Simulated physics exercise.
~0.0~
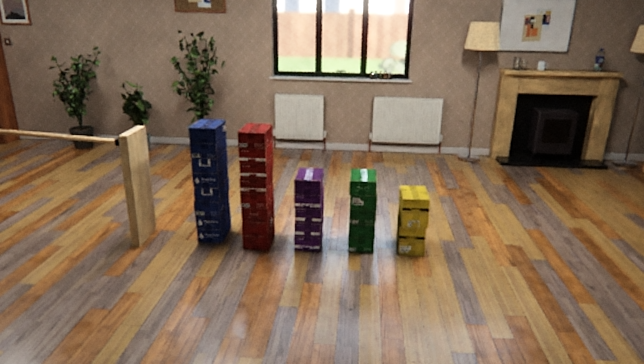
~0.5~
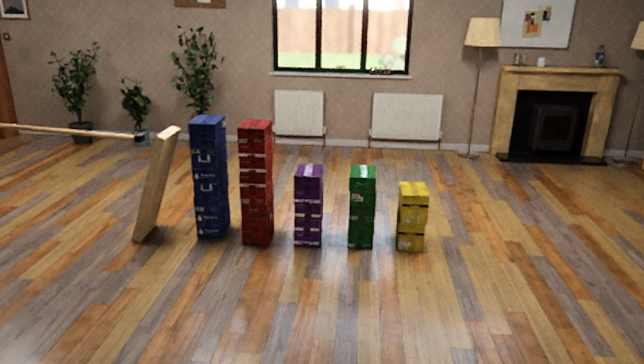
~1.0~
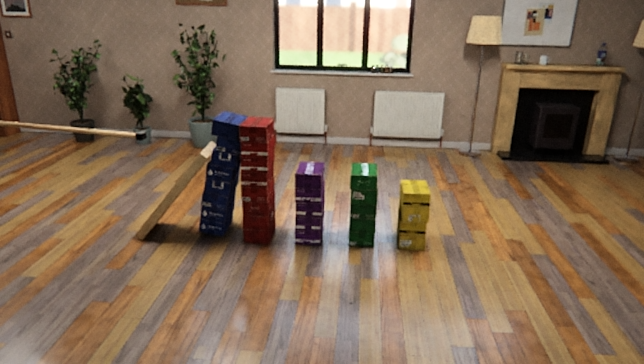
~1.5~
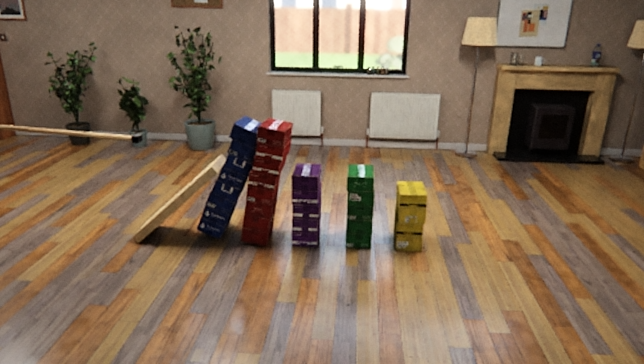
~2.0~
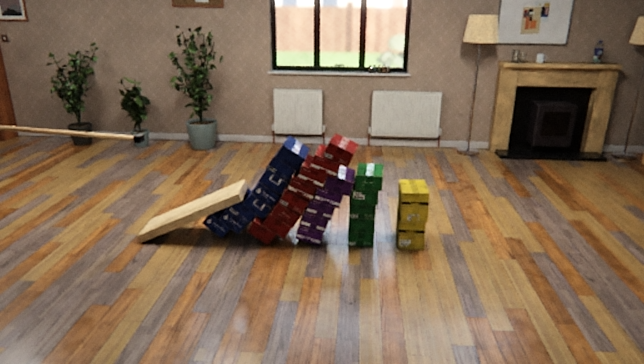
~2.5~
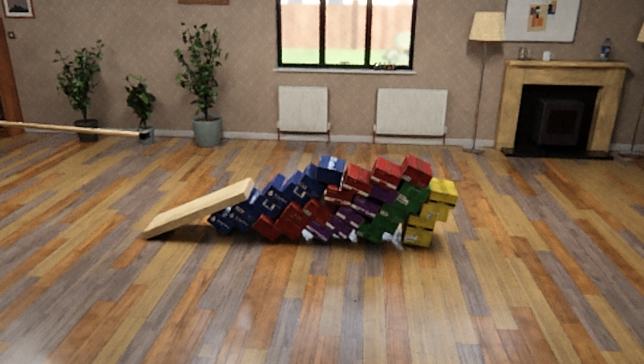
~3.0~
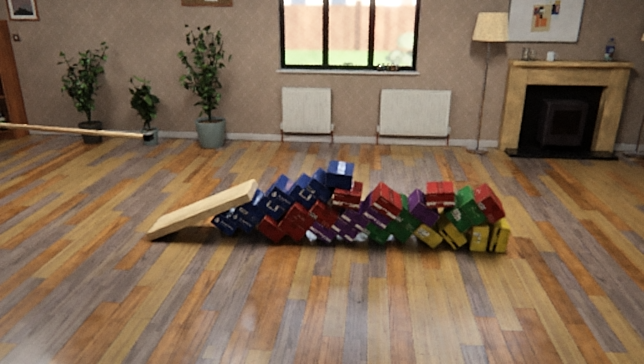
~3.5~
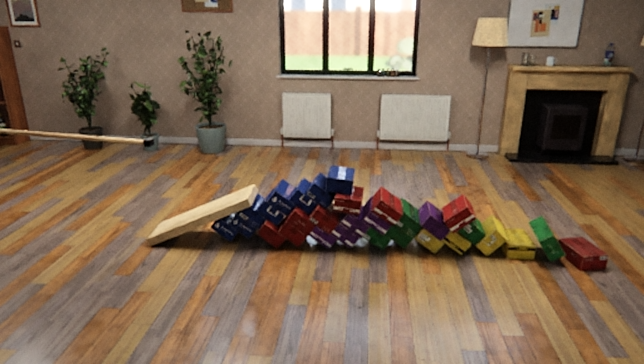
In this clip, a wooden board tips rightward into a row of blue, red, purple, green and yellow box stacks, which topple one after another to the right, ending as a long, jumbled heap across the wooden floor with the board leaning at its left end.
